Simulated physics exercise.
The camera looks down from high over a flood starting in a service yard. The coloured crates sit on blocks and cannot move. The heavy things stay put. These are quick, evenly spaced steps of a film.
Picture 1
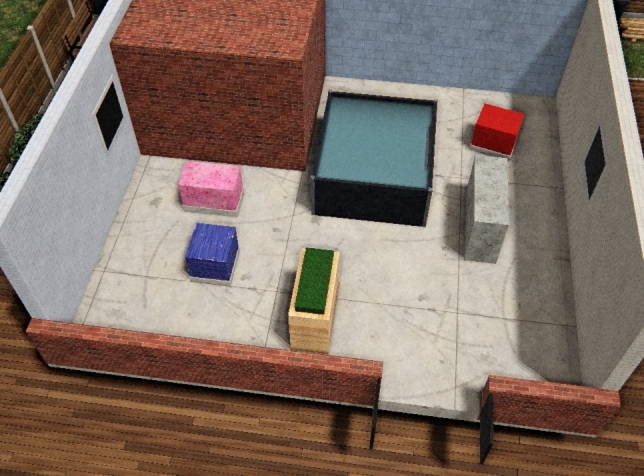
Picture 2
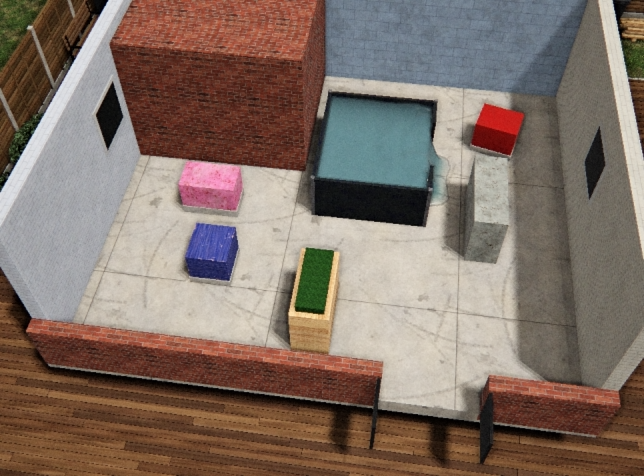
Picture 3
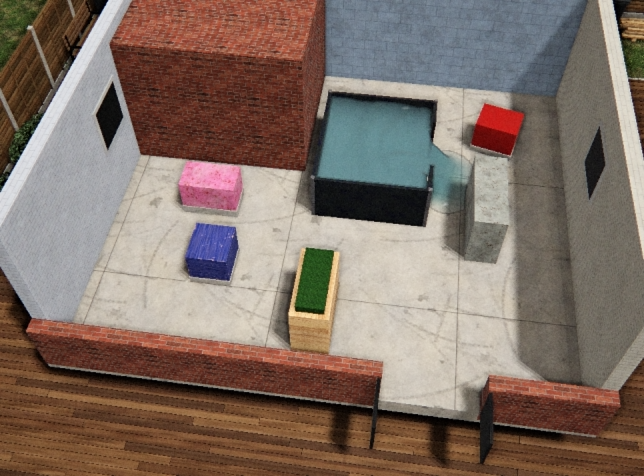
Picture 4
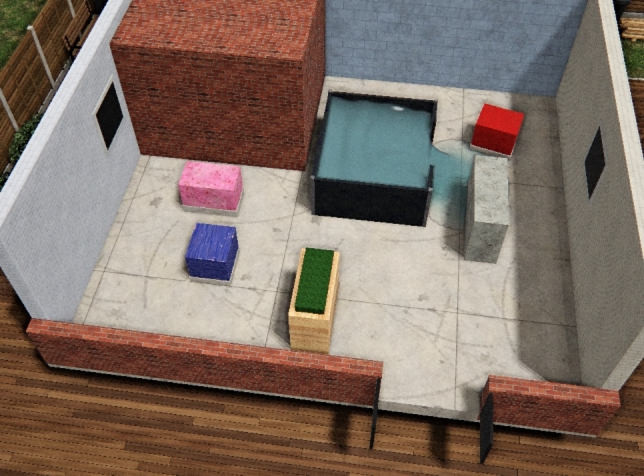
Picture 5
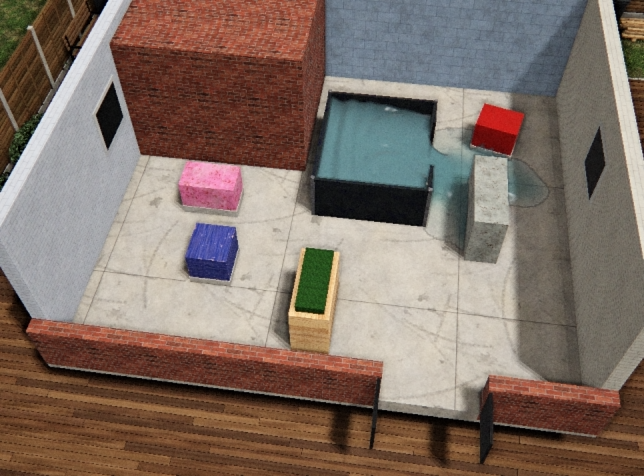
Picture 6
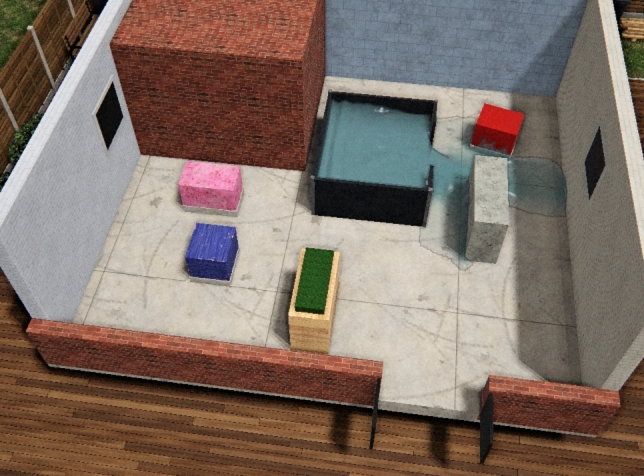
A large red brick block stands at the back left of a walled concrete yard, seen from high above by a still camera. Beside it sits a dark-sided tank of blue-green water, with pink and blue blocks at left, a green-topped pale box in front, and grey and red blocks at right. Water pours from the tank's right side, spreads around the grey block and reaches toward the right wall.
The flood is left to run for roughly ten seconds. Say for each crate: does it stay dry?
Red crate: No, it gets wet; pink crate: Yes, it stays dry; blue crate: Yes, it stays dry.
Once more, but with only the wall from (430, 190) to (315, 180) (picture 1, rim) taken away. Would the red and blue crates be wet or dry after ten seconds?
The red one escapes it; the blue one is soaked.
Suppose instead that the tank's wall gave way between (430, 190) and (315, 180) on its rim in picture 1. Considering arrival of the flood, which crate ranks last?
It's the one in red.
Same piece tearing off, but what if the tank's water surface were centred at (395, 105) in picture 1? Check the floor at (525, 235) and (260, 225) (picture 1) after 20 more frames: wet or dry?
Taking the spots in order: Swamped, bare.
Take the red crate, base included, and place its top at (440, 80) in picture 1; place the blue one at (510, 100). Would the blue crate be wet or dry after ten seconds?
I'd say the blue crate gets flooded.
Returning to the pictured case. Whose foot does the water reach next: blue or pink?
The crate marked blue, I say.
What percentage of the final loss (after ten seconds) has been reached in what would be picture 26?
I get 20 percent.
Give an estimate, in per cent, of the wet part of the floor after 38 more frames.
I reckon around 75 %.
A moment on, water covers 25 % of the floor; the red crate water round its plinth, the pink crate not reached, the blue crate not reached.
Next, water covers 45 % of the floor; the red crate water round its plinth, the pink crate not reached, the blue crate not reached.
Then, water covers 60 % of the floor; the red crate water round its plinth, the pink crate not reached, the blue crate not reached.
Later, water covers 75 % of the floor; the red crate water round its plinth, the pink crate not reached, the blue crate water round its plinth.
In the end, water covers 90 % of the floor; the red crate was topped, the pink crate stayed above the water, the blue crate stayed above the water.
